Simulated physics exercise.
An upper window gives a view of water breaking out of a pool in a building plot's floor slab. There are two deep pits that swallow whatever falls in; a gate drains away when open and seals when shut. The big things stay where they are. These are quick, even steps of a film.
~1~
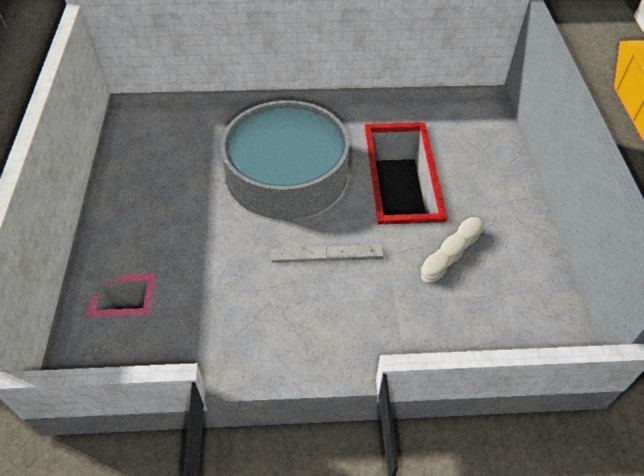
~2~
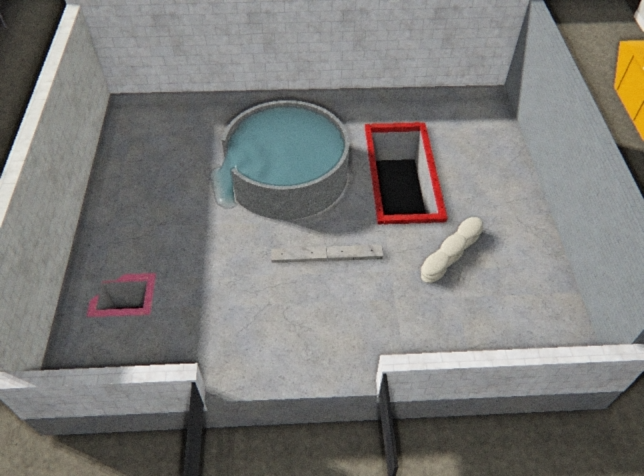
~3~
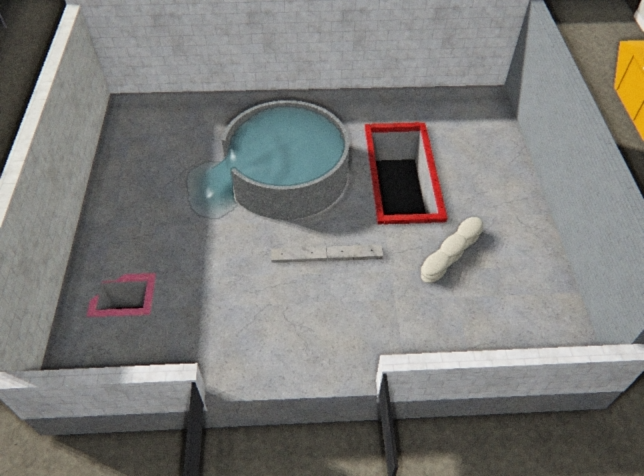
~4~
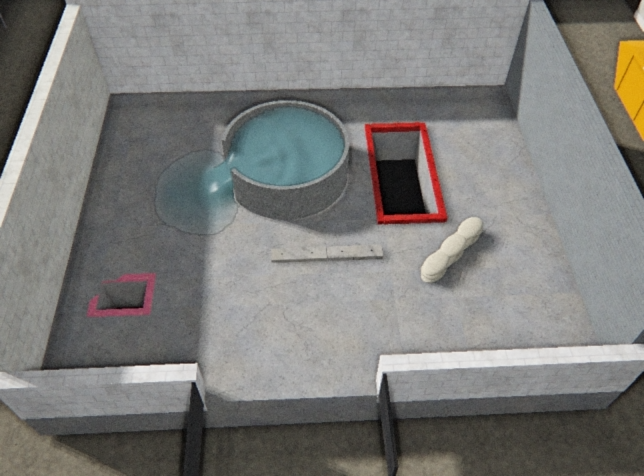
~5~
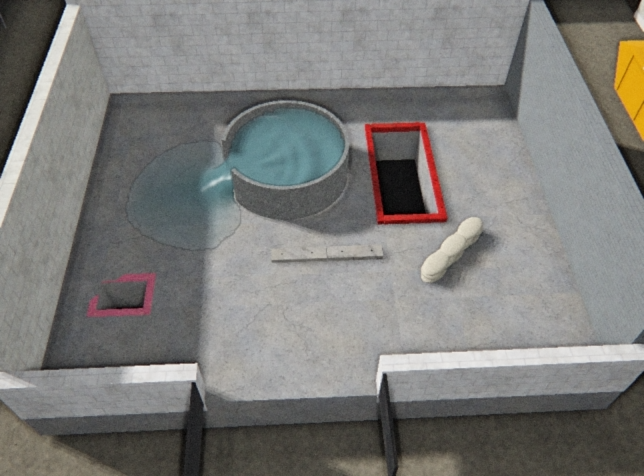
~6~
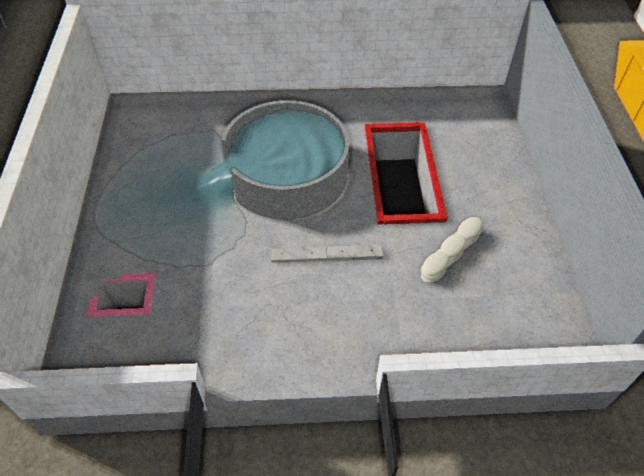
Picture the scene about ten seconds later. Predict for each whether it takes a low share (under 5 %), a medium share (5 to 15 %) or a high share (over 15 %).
Prediction: The gate takes a low share; the red pit takes a low share; the pink pit takes a high share.
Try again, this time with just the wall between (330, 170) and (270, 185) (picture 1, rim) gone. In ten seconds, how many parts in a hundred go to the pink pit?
Share recorded - pink: 4 %.
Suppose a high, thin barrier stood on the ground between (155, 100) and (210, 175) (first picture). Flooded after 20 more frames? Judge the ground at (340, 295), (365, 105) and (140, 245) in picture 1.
Running through them in order, the first comes out free from flooding, the second free from flooding and the last taken by the flood.
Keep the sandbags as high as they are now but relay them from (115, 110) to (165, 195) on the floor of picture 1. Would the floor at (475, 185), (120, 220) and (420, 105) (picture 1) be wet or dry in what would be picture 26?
The three places, in the order given, end up spared, drenched and spared.
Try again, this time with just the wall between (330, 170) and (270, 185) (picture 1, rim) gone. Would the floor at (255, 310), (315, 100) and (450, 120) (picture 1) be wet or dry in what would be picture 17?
The first would be drenched, the second still unwetted and the third still unwetted.
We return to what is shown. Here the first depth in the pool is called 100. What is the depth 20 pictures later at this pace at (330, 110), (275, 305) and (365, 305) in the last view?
Readings in order: Around 0, 0 and 0 %.
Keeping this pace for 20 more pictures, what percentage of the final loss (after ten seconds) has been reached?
Somewhere around 25 per cent, I'd say.
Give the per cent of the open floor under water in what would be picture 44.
That's roughly 65 per cent.
A moment on, water covers 20 % of the floor; the gate 0 %, the red pit 0 %, the pink pit 1 %.
Next, water covers 25 % of the floor; the gate 0 %, the red pit 0 %, the pink pit 3 %.
Then, water covers 30 % of the floor; the gate 0 %, the red pit 0 %, the pink pit 7 %.
Later, water covers 65 % of the floor; the gate 1 %, the red pit 0 %, the pink pit 15 %.
In the end, water covers 80 % of the floor; the gate 3 %, the red pit 0 %, the pink pit 22 %.
